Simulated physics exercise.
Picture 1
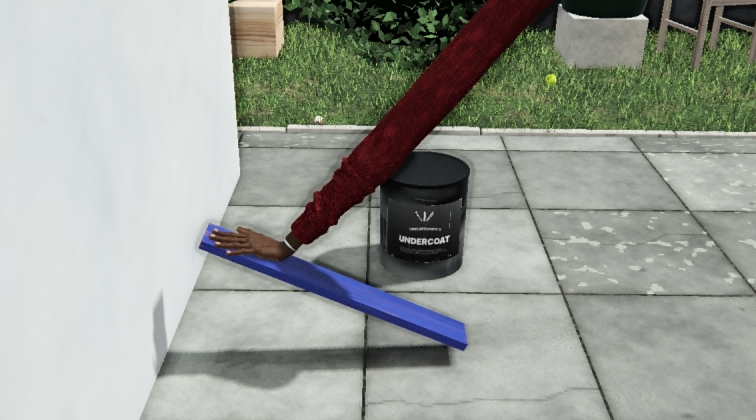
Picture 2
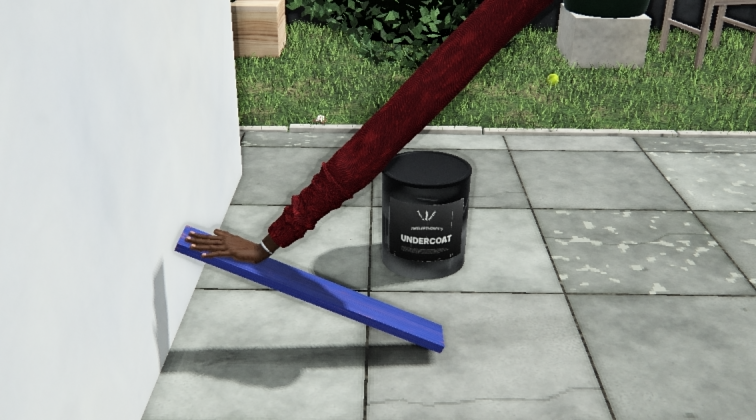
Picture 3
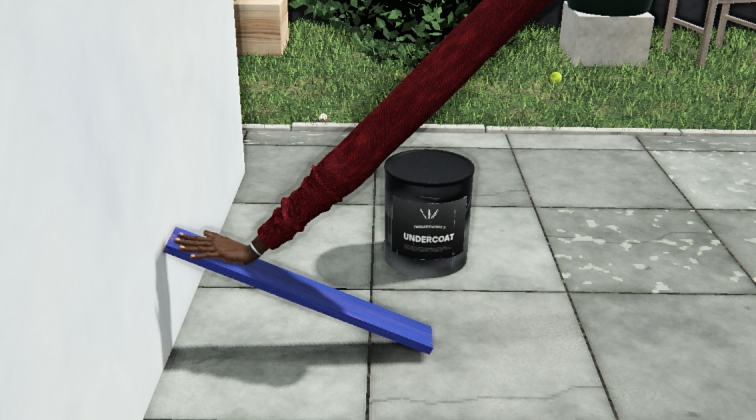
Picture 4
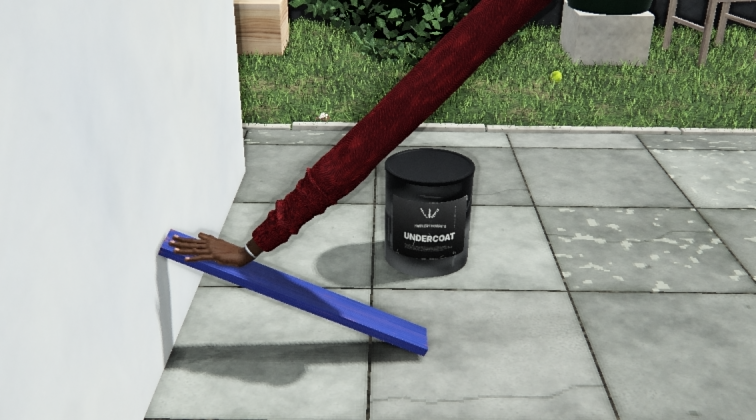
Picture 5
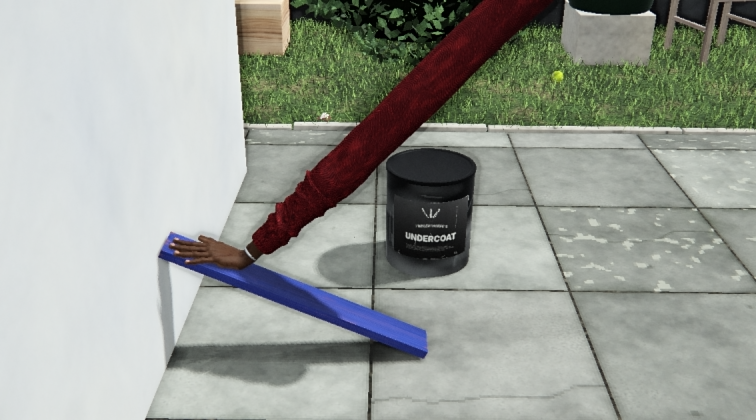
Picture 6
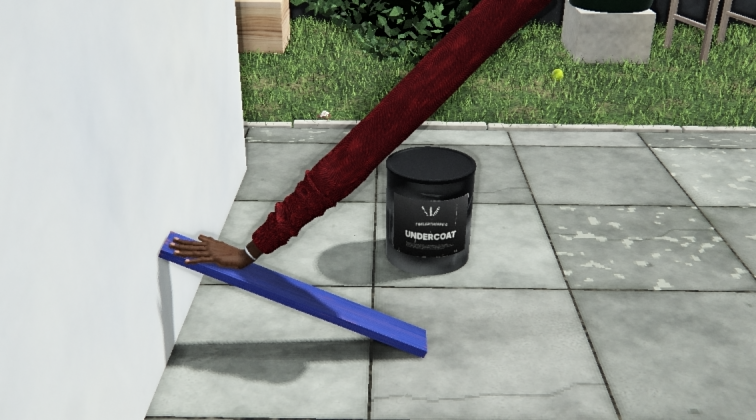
A hand moves a blue plank left and leans it against the white wall.
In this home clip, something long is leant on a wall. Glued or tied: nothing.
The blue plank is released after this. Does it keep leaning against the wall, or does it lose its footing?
It loses its footing.
Then, 0.30 s past the last view, blue plank 11° lower than it was left near (307, 317).
Then, 0.40 s past the last view, blue plank 24° lower than it was left near (311, 342).
Then, 0.60 s past the last view, blue plank 22° lower than it was left near (311, 338).
Then, 1.70 s past the last view, blue plank 24° lower than it was left near (311, 342).
Finally, moved from the start, blue plank; black pail still in place. Final places as the last picture's camera would see them, blue plank near (311, 342). The plank slips out.
